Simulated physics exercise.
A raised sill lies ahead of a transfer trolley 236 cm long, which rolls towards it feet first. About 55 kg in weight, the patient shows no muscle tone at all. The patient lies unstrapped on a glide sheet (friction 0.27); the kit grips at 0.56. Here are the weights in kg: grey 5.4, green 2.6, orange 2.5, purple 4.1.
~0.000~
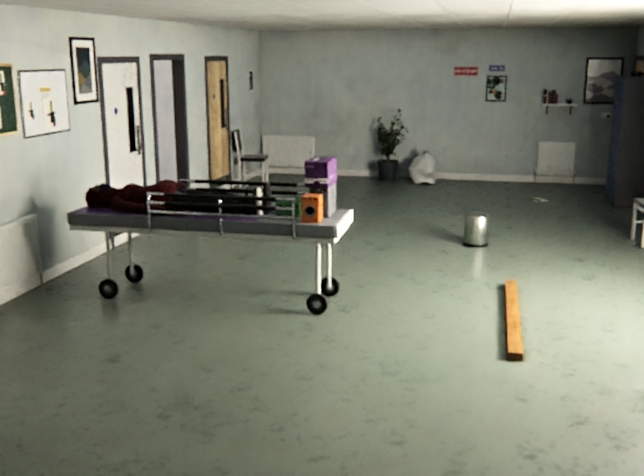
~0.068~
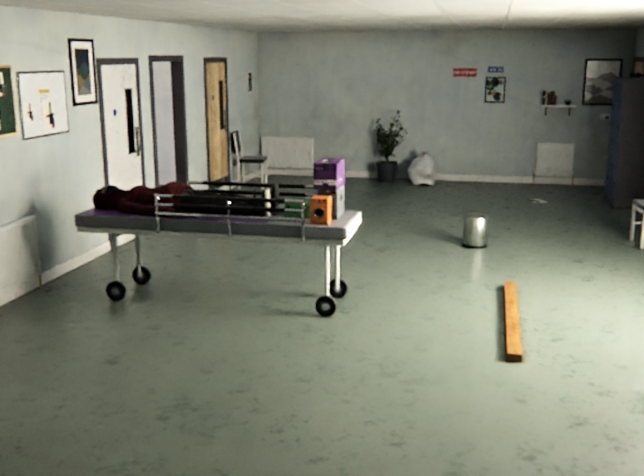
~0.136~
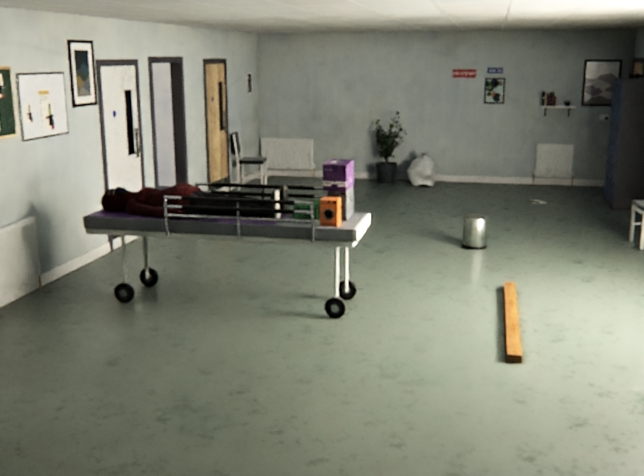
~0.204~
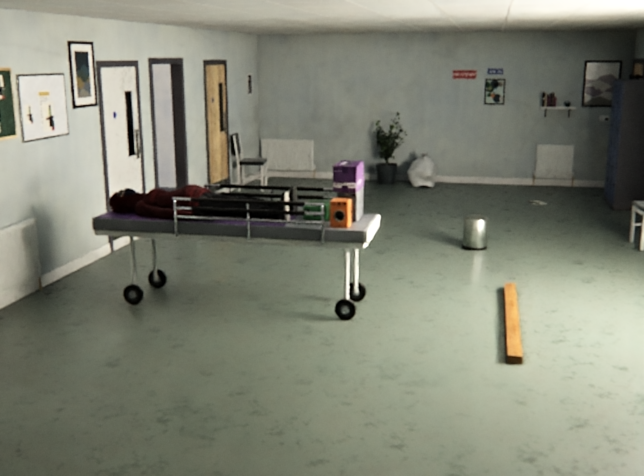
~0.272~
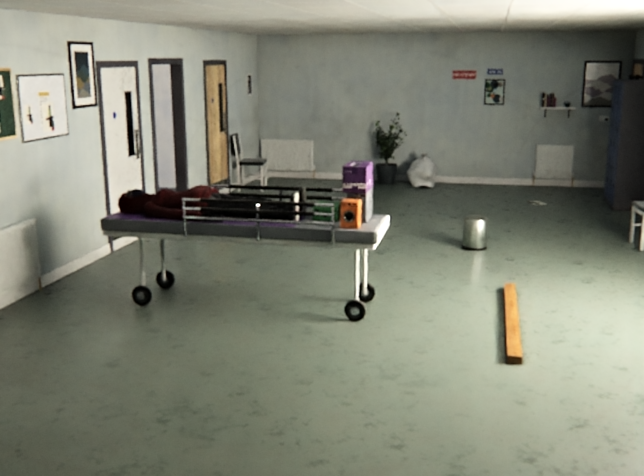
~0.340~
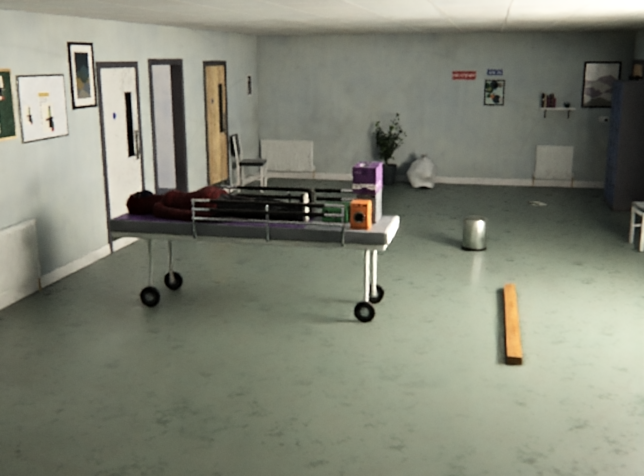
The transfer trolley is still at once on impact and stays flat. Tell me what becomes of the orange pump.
The orange pump keeps its place.
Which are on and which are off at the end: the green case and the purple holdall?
Green case: Retained. Purple holdall: Lost.
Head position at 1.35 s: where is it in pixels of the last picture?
Close to (271, 209).
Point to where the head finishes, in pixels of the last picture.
Near (285, 210).
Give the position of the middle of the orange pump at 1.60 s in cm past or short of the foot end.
It sits around 10 cm short of the mark.
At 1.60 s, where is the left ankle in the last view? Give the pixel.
Position, last picture: Approx. (459, 216).
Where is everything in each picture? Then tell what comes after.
In the first frame, orange pump (312, 208), purple holdall (321, 172); 0 cm covered, 145 to go.
In the second frame, orange pump (321, 210), purple holdall (330, 174); 8 cm covered, 137 to go.
In the third frame, orange pump (331, 212), purple holdall (339, 175); 17 cm covered, 129 to go.
In the fourth frame, orange pump (341, 213), purple holdall (349, 176); 25 cm covered, 120 to go.
In the fifth frame, orange pump (351, 214), purple holdall (358, 177); 33 cm covered, 112 to go.
In the sixth frame, orange pump (361, 215), purple holdall (368, 178); 41 cm covered, 104 to go. Speed about 1.2 m/s.
The jolt is at 1.20 s.
After 1.35 s the orange pump is 12 cm short of the foot end, tilted 5°, near (509, 220) in the last picture's view; the purple holdall 9 cm short of the foot end, tilted 10°.
After 1.60 s the orange pump is 12 cm short of the foot end, tilted 0°, near (509, 221) in the last picture's view.
After 1.90 s the orange pump is 12 cm short of the foot end, tilted 0°, near (509, 221) in the last picture's view.
Final state at 2.4 s, grey monitor drops off; green case stays on; orange pump stays on; purple holdall drops off; left ankle stops short of the foot end.
